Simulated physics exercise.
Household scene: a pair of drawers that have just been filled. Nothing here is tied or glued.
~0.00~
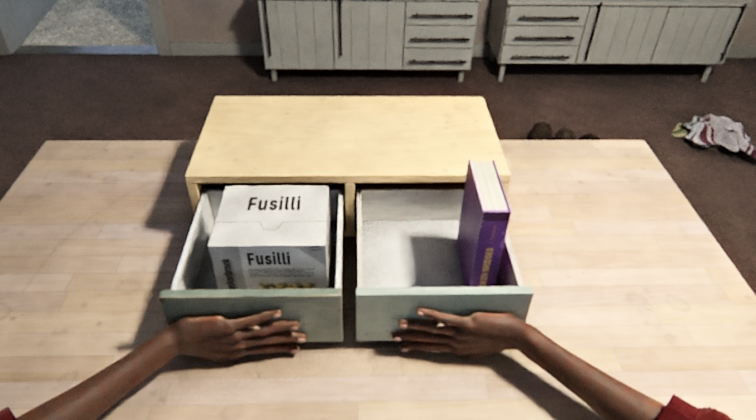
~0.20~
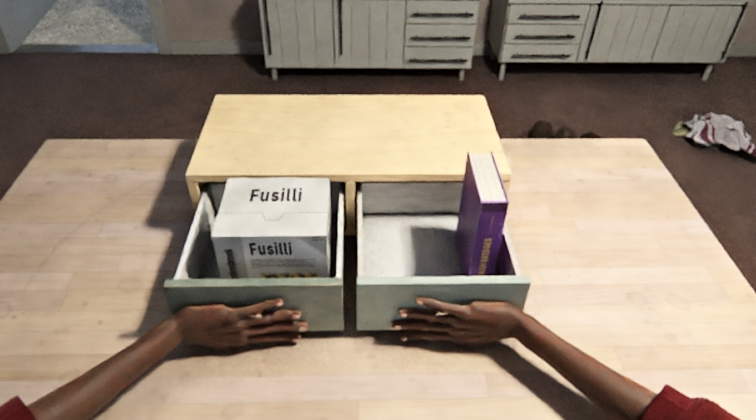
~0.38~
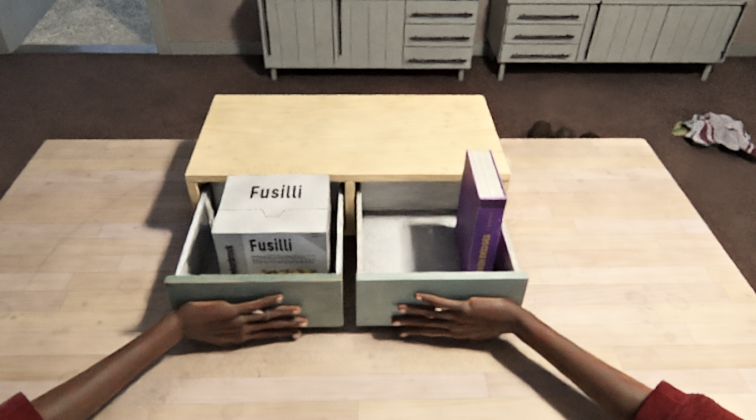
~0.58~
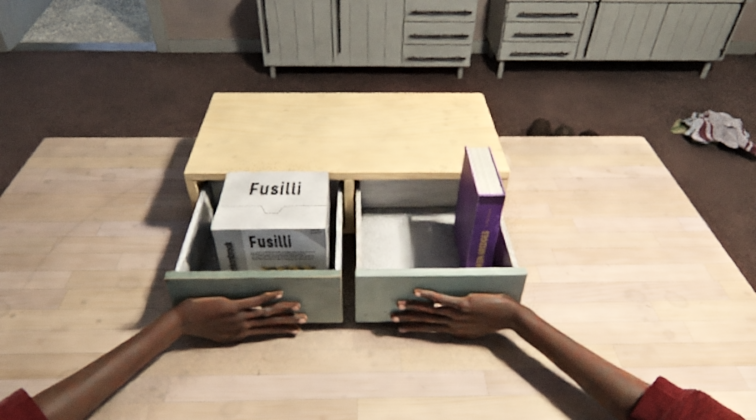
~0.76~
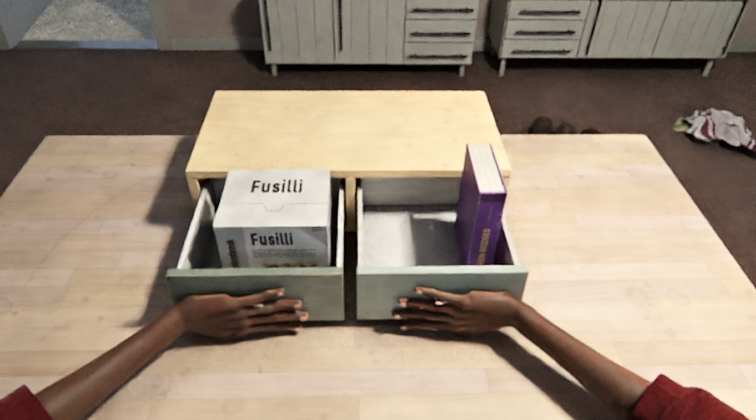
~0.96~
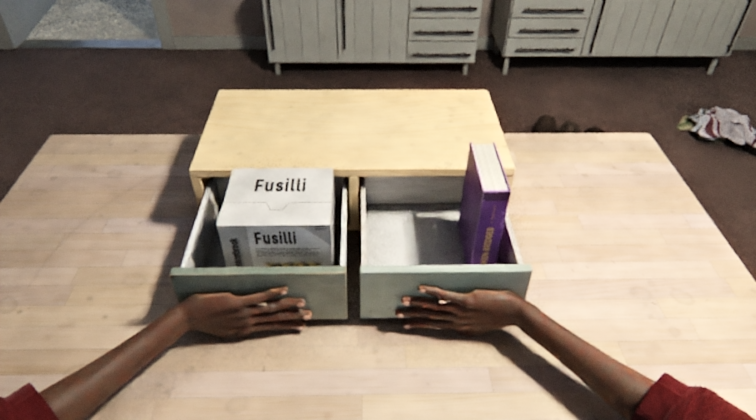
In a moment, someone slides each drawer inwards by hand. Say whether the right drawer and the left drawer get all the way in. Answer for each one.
At the end, the right drawer should not make it in. The left drawer should not make it in.
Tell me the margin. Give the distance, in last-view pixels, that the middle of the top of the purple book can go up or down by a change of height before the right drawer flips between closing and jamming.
It takes a shift of 40 pixels in the downward direction.
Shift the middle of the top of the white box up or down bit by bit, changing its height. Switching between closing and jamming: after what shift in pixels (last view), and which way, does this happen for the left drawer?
16 pixels or so, going down.
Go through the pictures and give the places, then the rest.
In the first frame, right drawer (433, 256) wide open; left drawer (265, 258) wide open; white box (276, 245).
In the second frame, left drawer (267, 249) wide open; purple book (479, 221).
In the third frame, right drawer (431, 244) wide open; chest (350, 161).
In the fourth frame, left drawer (267, 242) wide open; white box (278, 229).
In the fifth frame, right drawer (432, 238) wide open; purple book (478, 212).
In the sixth frame, right drawer (435, 237) wide open; left drawer (272, 239) wide open; chest (354, 156).
After 1.22 s, right drawer starting in; left drawer starting in.
After 1.64 s, right drawer starting in; left drawer stopped, still ajar.
In the end (2.4 s), the right drawer stays ajar; the left drawer stays ajar.
